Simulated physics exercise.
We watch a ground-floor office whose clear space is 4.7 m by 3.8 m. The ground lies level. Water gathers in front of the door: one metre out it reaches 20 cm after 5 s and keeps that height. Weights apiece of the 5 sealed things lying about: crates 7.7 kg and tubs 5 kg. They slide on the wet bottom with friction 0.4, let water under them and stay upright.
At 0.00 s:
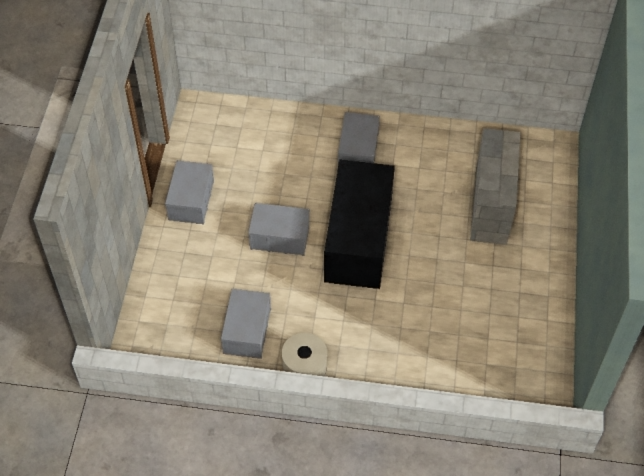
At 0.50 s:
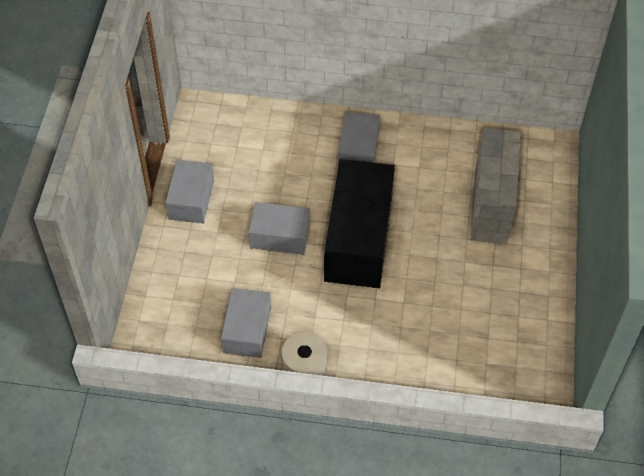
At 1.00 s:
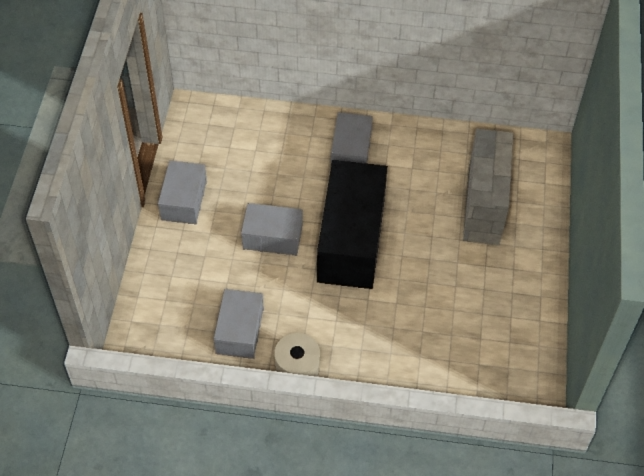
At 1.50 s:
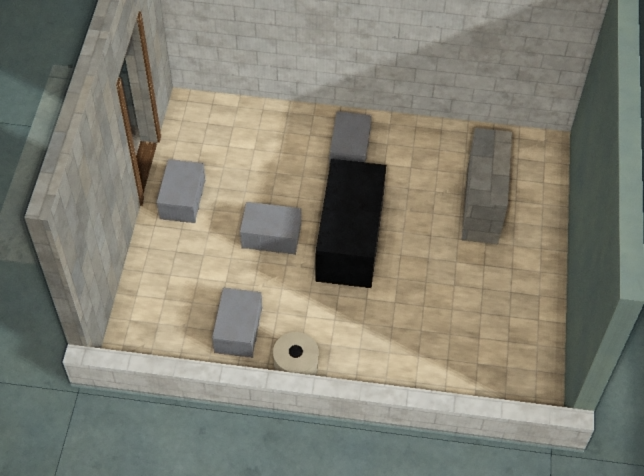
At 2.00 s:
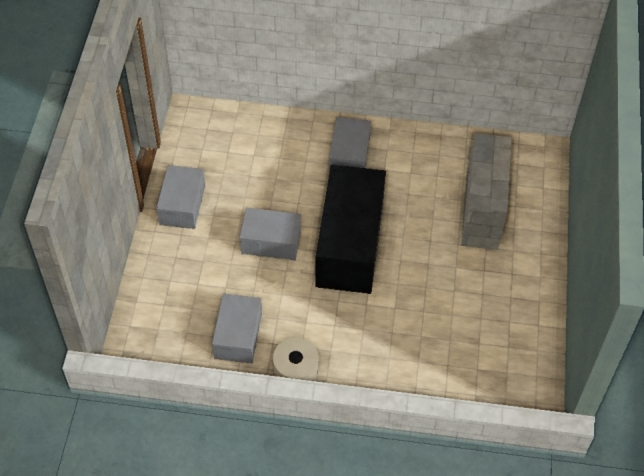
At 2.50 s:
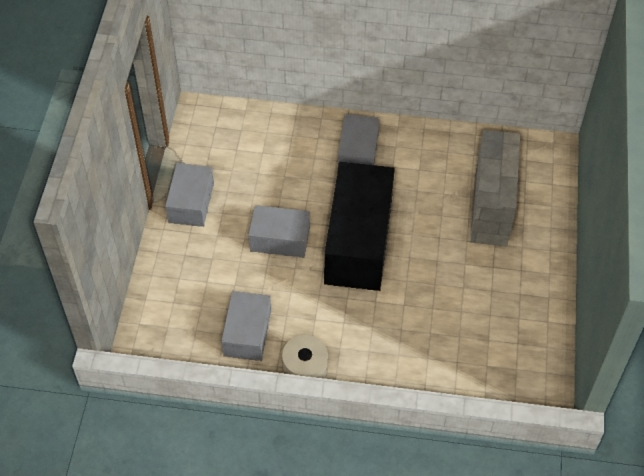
The video shows a small walled room seen from above, with grey blocks, a tall black block and a round object on a tiled floor. The view shifts slightly, and the objects stay in place.
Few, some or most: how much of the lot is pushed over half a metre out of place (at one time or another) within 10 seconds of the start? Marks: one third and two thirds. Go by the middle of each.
It is two thirds or more.
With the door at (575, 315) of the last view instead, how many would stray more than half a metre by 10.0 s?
In that case 2 of them.
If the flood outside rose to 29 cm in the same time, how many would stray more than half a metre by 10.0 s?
In that case 5 of them.
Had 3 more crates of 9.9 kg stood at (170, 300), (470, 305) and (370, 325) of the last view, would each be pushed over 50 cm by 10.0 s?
In turn: Less, short of it, under.
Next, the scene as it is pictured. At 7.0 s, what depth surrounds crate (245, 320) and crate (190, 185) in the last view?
Roughly 2 and 4 cm.
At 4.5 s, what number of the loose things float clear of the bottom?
0 of them.
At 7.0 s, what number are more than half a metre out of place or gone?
2 of them.
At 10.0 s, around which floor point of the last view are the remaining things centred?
Near (328, 325).
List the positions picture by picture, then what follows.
A crate at (246, 316), on the bottom; a crate at (189, 184), on the bottom; 0.0 m2 under water; 0 of 5 have shifted, in the first frame.
A crate at (246, 315), on the bottom; a crate at (189, 183) rests on the ground; 0.0 m2 under water; 0 of 5 have shifted, in the second frame.
A crate at (239, 316) rests on the ground; a crate at (182, 184) rests on the ground; water covers 0.0 m2; 0 of 5 have shifted, in the third frame.
A crate at (237, 315), on the bottom; a crate at (180, 183), on the bottom; water covers 0.0 m2; 0 of 5 have shifted, in the fourth frame.
A crate at (237, 321) rests on the ground; a crate at (180, 188), on the bottom; water covers 0.0 m2; 0 of 5 have shifted, in the fifth frame.
A crate at (246, 318) rests on the ground; a crate at (189, 186), on the bottom; water covers 0.1 m2; 0 of 5 have shifted, in the sixth frame.
After 3.5 s 0 of 5 are over 50 cm from their spots; 0 afloat.
After 4.5 s 1 of 5 are over 50 cm from their spots; 0 afloat.
After 7.0 s 2 of 5 are over 50 cm from their spots; 3 afloat.
After 10.0 s 5 of 5 are over 50 cm from their spots, and 5 have been at some point; 4 afloat.
